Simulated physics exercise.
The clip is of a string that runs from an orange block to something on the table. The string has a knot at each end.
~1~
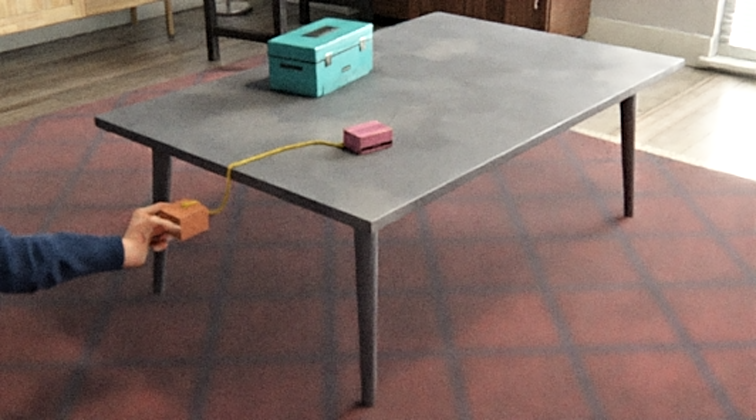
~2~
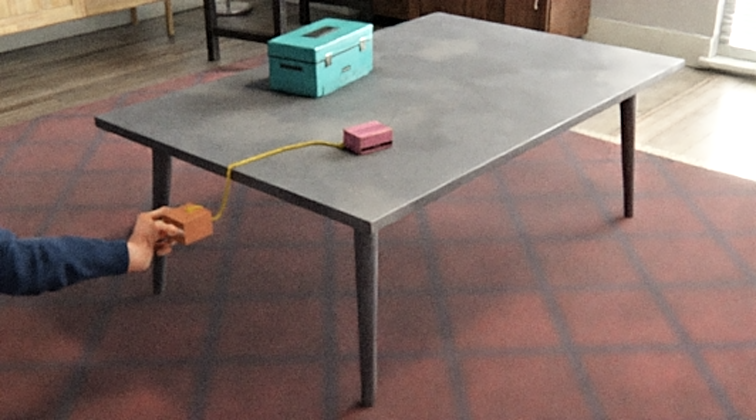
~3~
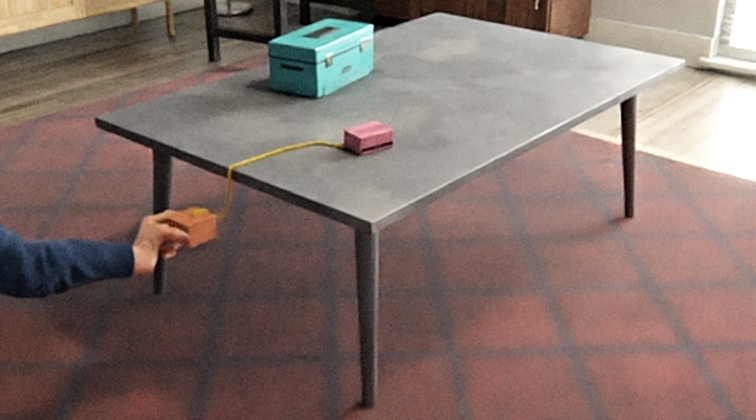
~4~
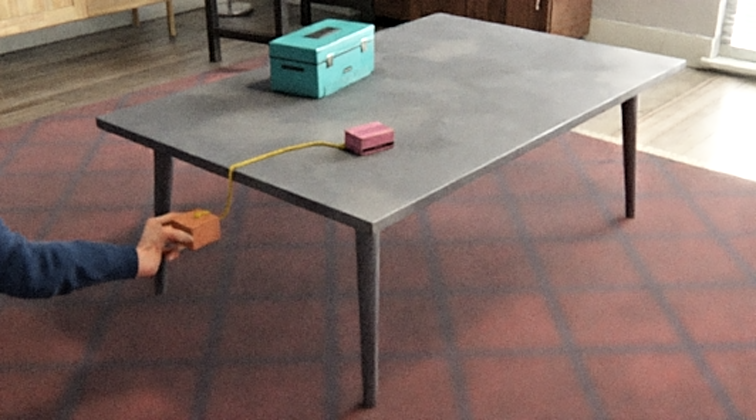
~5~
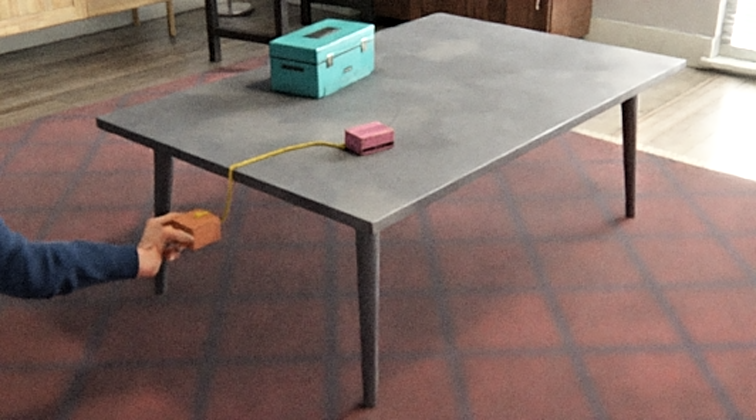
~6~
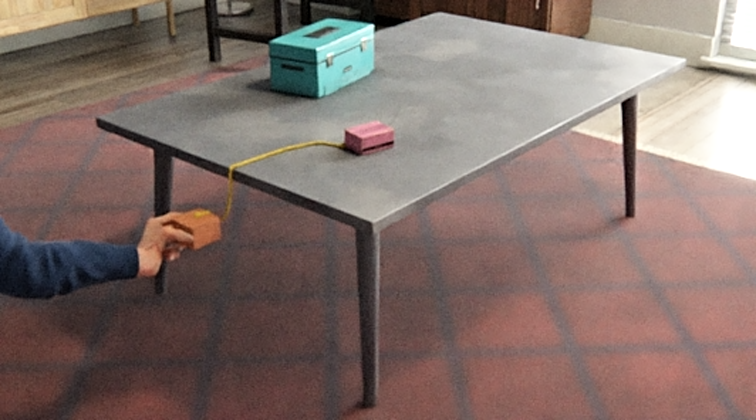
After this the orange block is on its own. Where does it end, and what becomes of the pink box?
The orange block lands on the floor, the pink box follows it down.
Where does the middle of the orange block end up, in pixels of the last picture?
Around (206, 361).
Then, 0.30 s after the last picture, block below the edge near (214, 331); toolbox unmoved; box tugged along near (314, 148).
Then, 0.62 s after the last picture, block on the floor near (206, 361); toolbox unmoved; box over the edge.
Then, 0.92 s after the last picture, block on the floor near (206, 361); toolbox unmoved; box down on the floor.
At rest, block on the floor near (206, 361); toolbox unmoved; box down on the floor. The orange block drops all the way and the pink box is dragged off.
